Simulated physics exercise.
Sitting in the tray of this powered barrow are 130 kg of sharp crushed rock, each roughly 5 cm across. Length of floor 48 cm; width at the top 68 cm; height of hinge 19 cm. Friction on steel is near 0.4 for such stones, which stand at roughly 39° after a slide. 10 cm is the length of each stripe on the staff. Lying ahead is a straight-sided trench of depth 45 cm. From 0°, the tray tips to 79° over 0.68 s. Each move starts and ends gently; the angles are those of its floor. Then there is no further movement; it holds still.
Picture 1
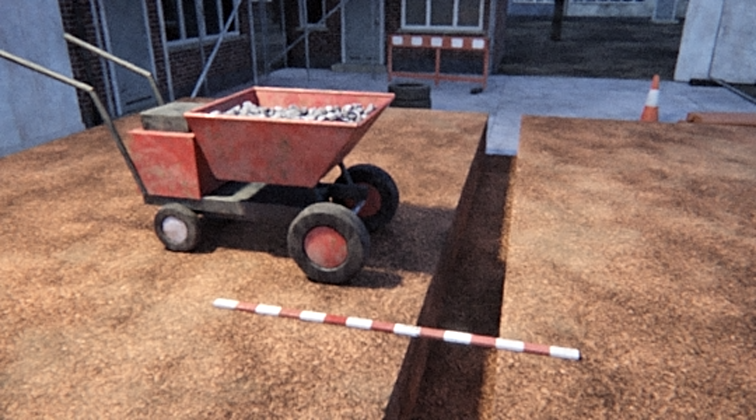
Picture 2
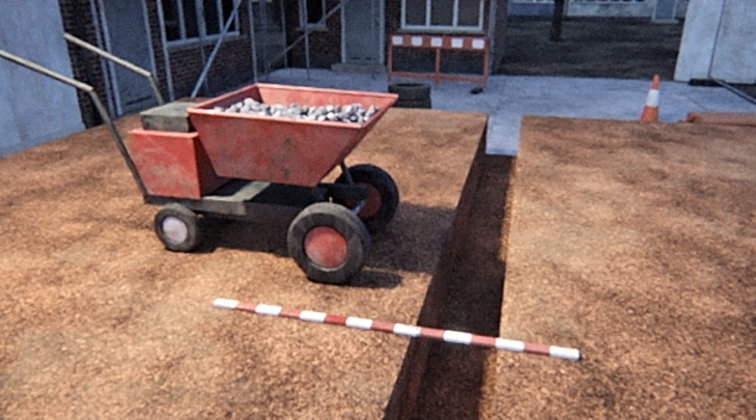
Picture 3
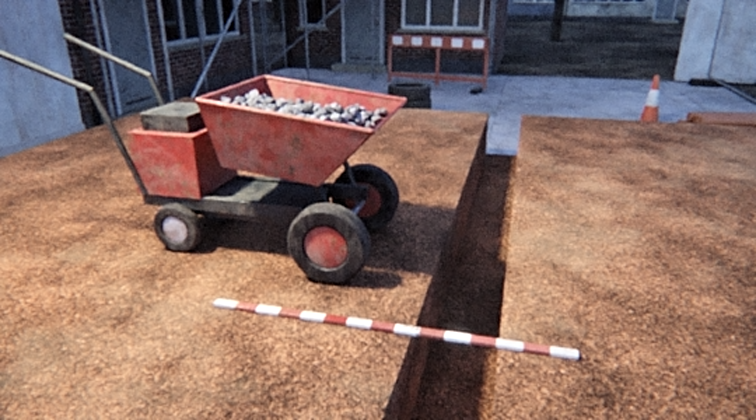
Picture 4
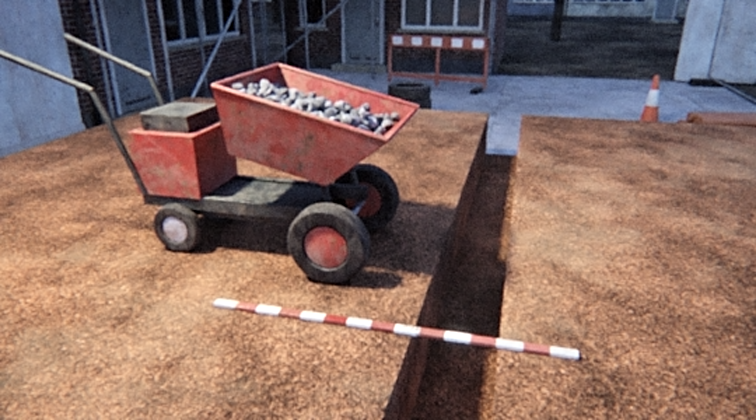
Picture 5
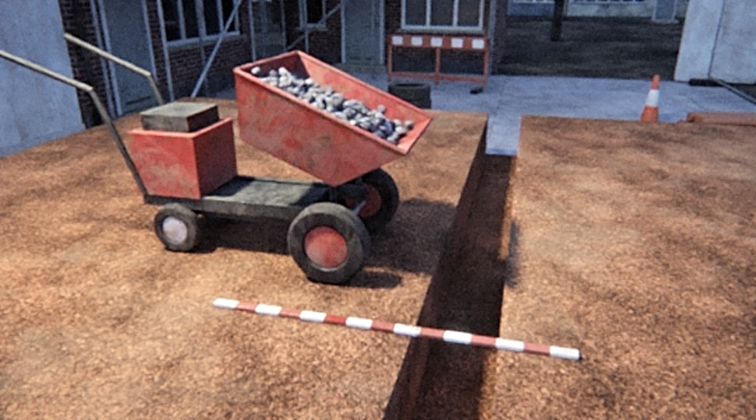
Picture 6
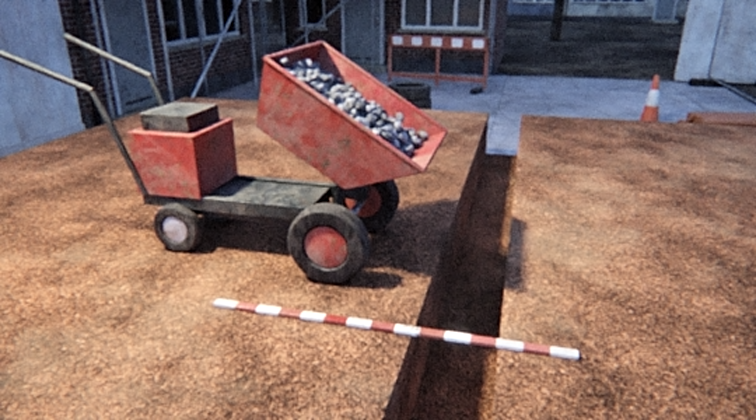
A red barrow's tray, loaded with grey stones, tilted up from flat, slowly at first and then more steeply, its front edge lowering toward the right beside a narrow trench while the wheels stayed still.
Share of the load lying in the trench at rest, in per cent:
57 per cent.
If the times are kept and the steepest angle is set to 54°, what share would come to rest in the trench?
Then roughly 15 percent.
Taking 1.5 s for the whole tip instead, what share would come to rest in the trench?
Roughly 80% would finish there.
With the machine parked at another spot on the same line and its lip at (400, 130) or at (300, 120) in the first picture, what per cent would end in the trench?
About 15 per cent from the first spot, about 90 from the second.
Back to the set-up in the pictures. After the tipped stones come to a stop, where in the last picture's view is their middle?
The resting stones are centred at roughly (496, 323).
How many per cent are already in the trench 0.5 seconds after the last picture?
Around 25 per cent of it, at that instant.
Then, 0.2 s after the last picture the floor is at 67°, 100 % in the tray; the foremost stones are at (462, 206).
Then, 0.5 s after the last picture the floor is at 79°, 55 % in the tray, 24 % in the trench, 21 % past the trench; the foremost stones are at (556, 283).
Then, 0.8 s after the last picture the floor is at 79°, 8 % in the tray, 48 % in the trench, 44 % past the trench; the foremost stones are past the picture's edge.
Then, 2.8 s after the last picture the floor is at 79°, 0 % in the tray, 57 % in the trench, 43 % past the trench; the foremost stones are past the picture's edge.
